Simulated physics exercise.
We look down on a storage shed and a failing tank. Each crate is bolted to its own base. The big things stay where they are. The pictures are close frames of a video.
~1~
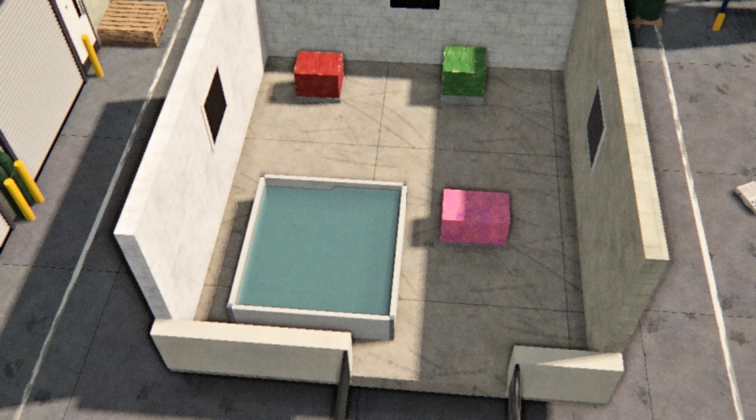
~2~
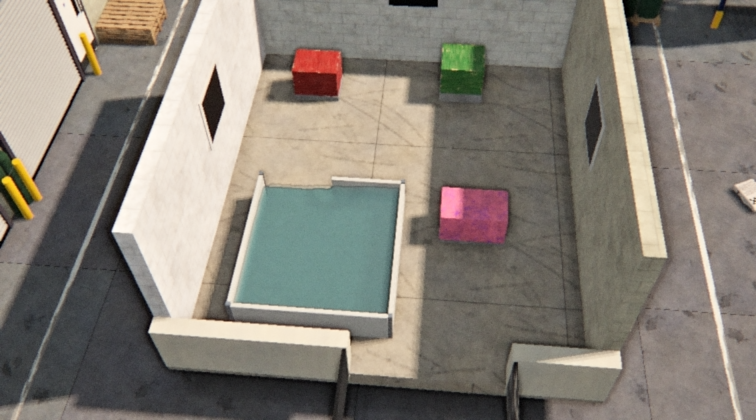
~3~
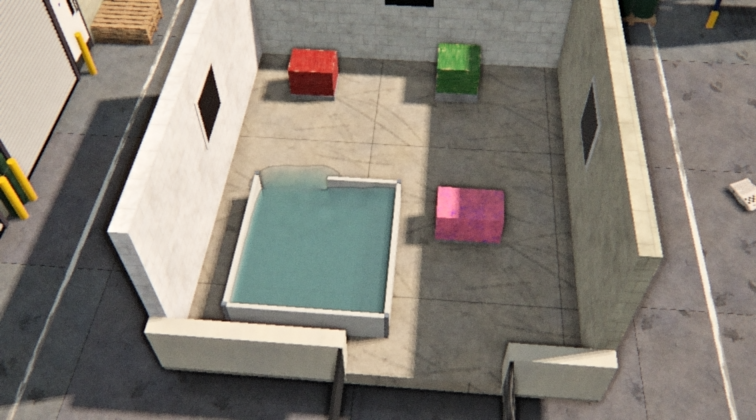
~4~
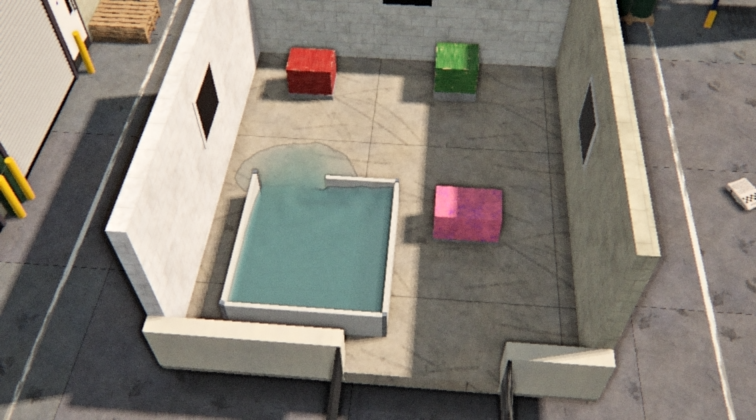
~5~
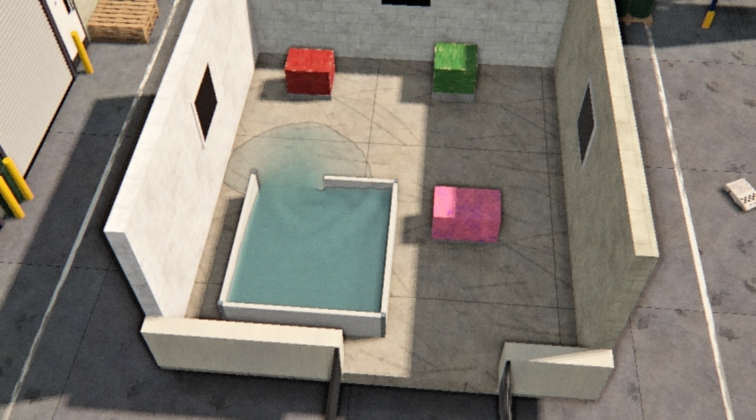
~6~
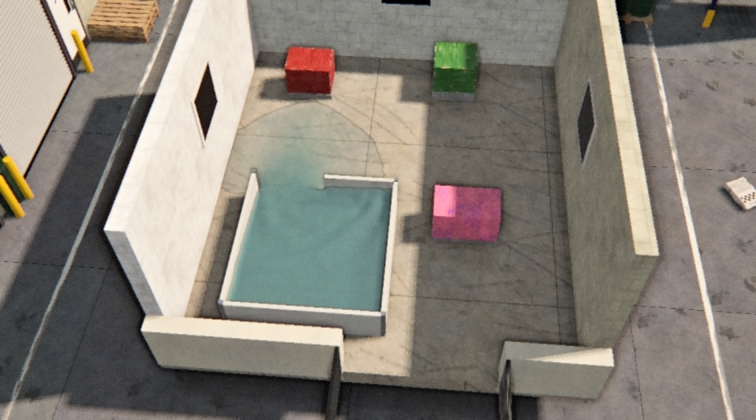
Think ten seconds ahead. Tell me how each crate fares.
In the end: The pink crate is wetted; the red crate is wetted; the green crate is wetted.
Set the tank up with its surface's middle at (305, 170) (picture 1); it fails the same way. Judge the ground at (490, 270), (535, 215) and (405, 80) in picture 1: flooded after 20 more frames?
One after the other: No water, dry, awash.
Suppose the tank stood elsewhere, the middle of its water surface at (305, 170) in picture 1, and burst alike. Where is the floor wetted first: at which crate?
First comes the red crate.
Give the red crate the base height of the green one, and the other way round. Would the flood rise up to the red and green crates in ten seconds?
My reading: The red one gets wet; the green one is wetted.
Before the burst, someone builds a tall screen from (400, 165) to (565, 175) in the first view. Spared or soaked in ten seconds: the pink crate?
My reading: Pink crate is spared.
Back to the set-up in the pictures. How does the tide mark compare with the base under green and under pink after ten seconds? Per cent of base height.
Roughly 170 per cent, then 200 per cent.
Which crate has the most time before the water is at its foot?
Last comes the one in pink.
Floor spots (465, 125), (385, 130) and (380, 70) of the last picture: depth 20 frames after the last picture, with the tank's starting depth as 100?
In that order: 2, 4 and 30 per cent.
A moment on, water covers 25 % of the floor; the pink crate not reached, the red crate water round its plinth, the green crate not reached.
Next, water covers 30 % of the floor; the pink crate not reached, the red crate water round its plinth, the green crate water round its plinth.
Then, water covers 40 % of the floor; the pink crate not reached, the red crate water round its plinth, the green crate water round its plinth.
Later, water covers 75 % of the floor; the pink crate water round its plinth, the red crate water round its plinth, the green crate water round its plinth.
In the end, water covers 100 % of the floor; the pink crate was topped, the red crate was topped, the green crate was topped.
